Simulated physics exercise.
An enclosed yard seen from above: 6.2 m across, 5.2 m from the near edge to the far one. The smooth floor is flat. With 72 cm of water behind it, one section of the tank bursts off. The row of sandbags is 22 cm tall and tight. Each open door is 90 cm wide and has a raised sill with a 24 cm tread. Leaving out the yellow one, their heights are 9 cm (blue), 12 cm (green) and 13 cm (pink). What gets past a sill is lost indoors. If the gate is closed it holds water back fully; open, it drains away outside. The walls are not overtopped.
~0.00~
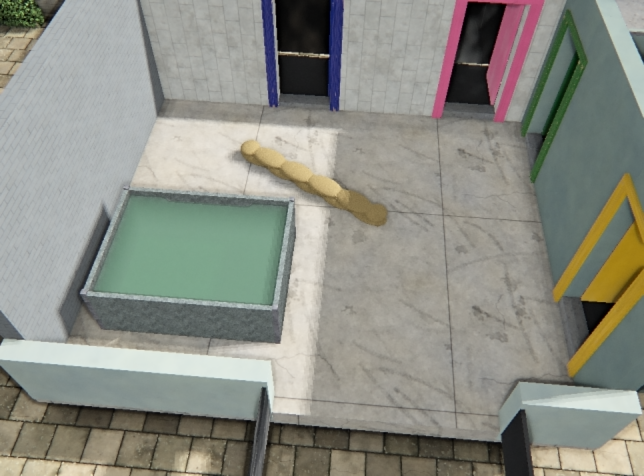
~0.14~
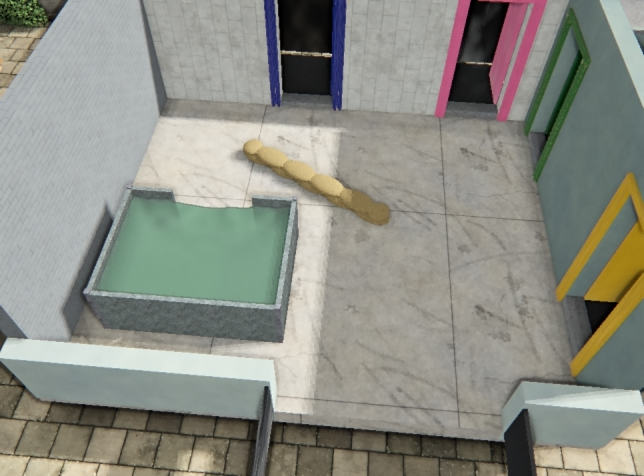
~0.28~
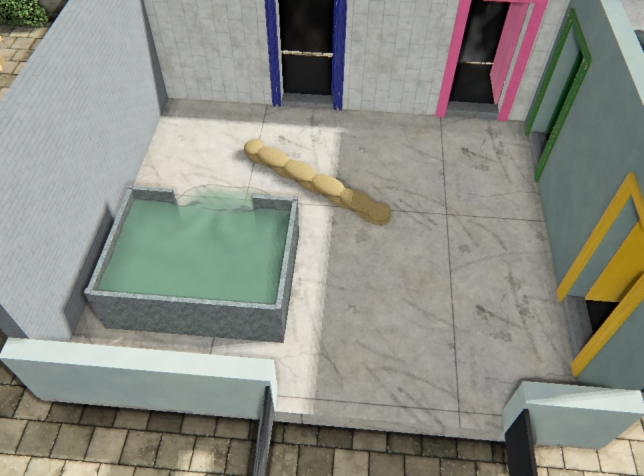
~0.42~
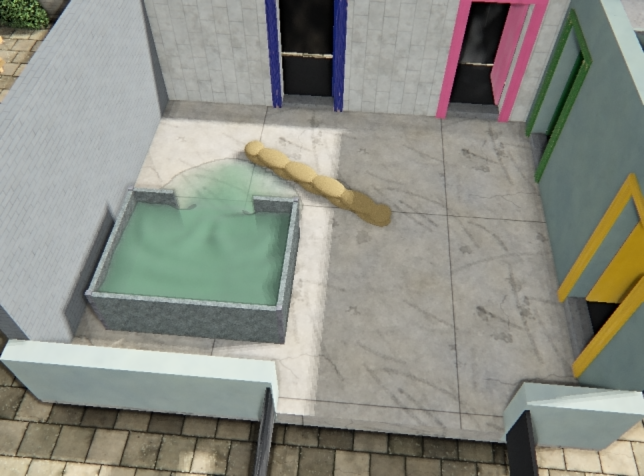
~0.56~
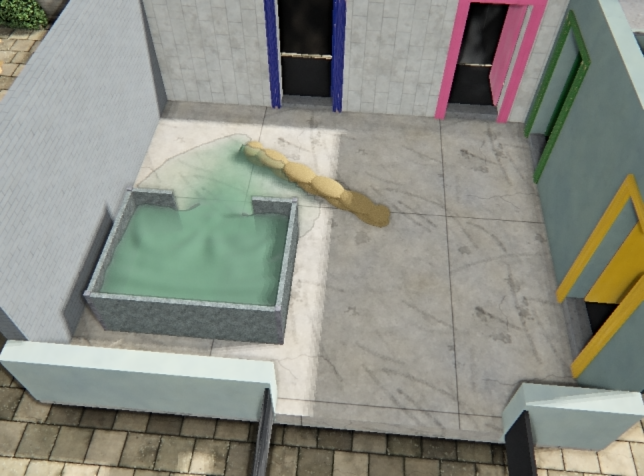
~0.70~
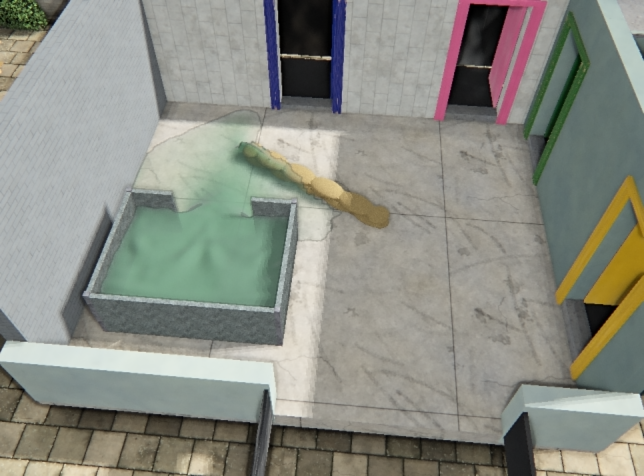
A grey stone tank of green water stands at the left of a walled yard seen from above, on a pale marble-like floor, with a lumpy tan barrier lying diagonally beyond it. Blue and pink doorways line the back wall, green and yellow ones the right. A section of the tank's far side gives way, and water pours out, fanning across the floor towards the back wall and against the barrier's left end.
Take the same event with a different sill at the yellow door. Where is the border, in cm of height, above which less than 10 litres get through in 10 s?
About 8 cm.
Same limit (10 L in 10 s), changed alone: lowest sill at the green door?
Roughly 13.0 cm at green.
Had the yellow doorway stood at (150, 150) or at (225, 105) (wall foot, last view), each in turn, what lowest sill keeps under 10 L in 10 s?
About 23 and 34 cm.
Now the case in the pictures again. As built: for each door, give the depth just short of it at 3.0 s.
Depths in cm: Blue 12, green 0, pink 3, yellow 0.
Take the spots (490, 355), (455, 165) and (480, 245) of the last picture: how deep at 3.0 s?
Roughly 0, 1 and 0 cm, in turn.
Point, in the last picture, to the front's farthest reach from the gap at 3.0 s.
Around (500, 128).
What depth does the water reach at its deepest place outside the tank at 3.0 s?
Up to some 30 cm.
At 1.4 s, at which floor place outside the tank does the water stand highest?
At about (166, 106).
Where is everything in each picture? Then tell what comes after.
In the first picture, still water, 72 cm deep, in the tank at (196, 247); the yellow door at (595, 289) is dry.
In the second picture, water pours out on the far side and has run 0.4 m, to a hidden place; about 11 cm deep outside, 72 cm at the back.
In the third picture, the gap is on the far side, the front 0.8 m out at (209, 188); the back of the tank holds 72 cm.
In the fourth picture, the front is at (221, 162), 1.4 m from the gap on the far side; 2.3 m2 of floor is wet, 67 cm left at the back.
In the fifth picture, water pours out on the far side and has run 2.0 m, to (234, 138); about 7 cm deep outside, 61 cm at the back.
In the sixth picture, the front is at (240, 113), 2.7 m from the gap on the far side; 4.7 m2 of floor is wet, 61 cm left at the back; the yellow door at (598, 292), 4.8 m from the gap, is still 3.6 m from the nearest water.
After 1.4 s water covers 25 % of the floor, deepest (57 cm) near (166, 106); it has not reached the yellow door.
After 3.0 s water covers 50 % of the floor, deepest (30 cm) near (169, 127); it has not reached the yellow door.
After 10.0 s water covers 95 % of the floor, deepest (12 cm) near (555, 301); 11 cm at the yellow door, 0 litres in over its 16 cm sill.
At the yellow door as built, the water arrived by 4.5 s and peaked near 11 cm at 9.8 s.
Run again over the same 10 s with other heights there, 16 litres in over 7 cm, 5 litres over 9.5 cm. The limit of 10 litres is kept from about 8 cm up.
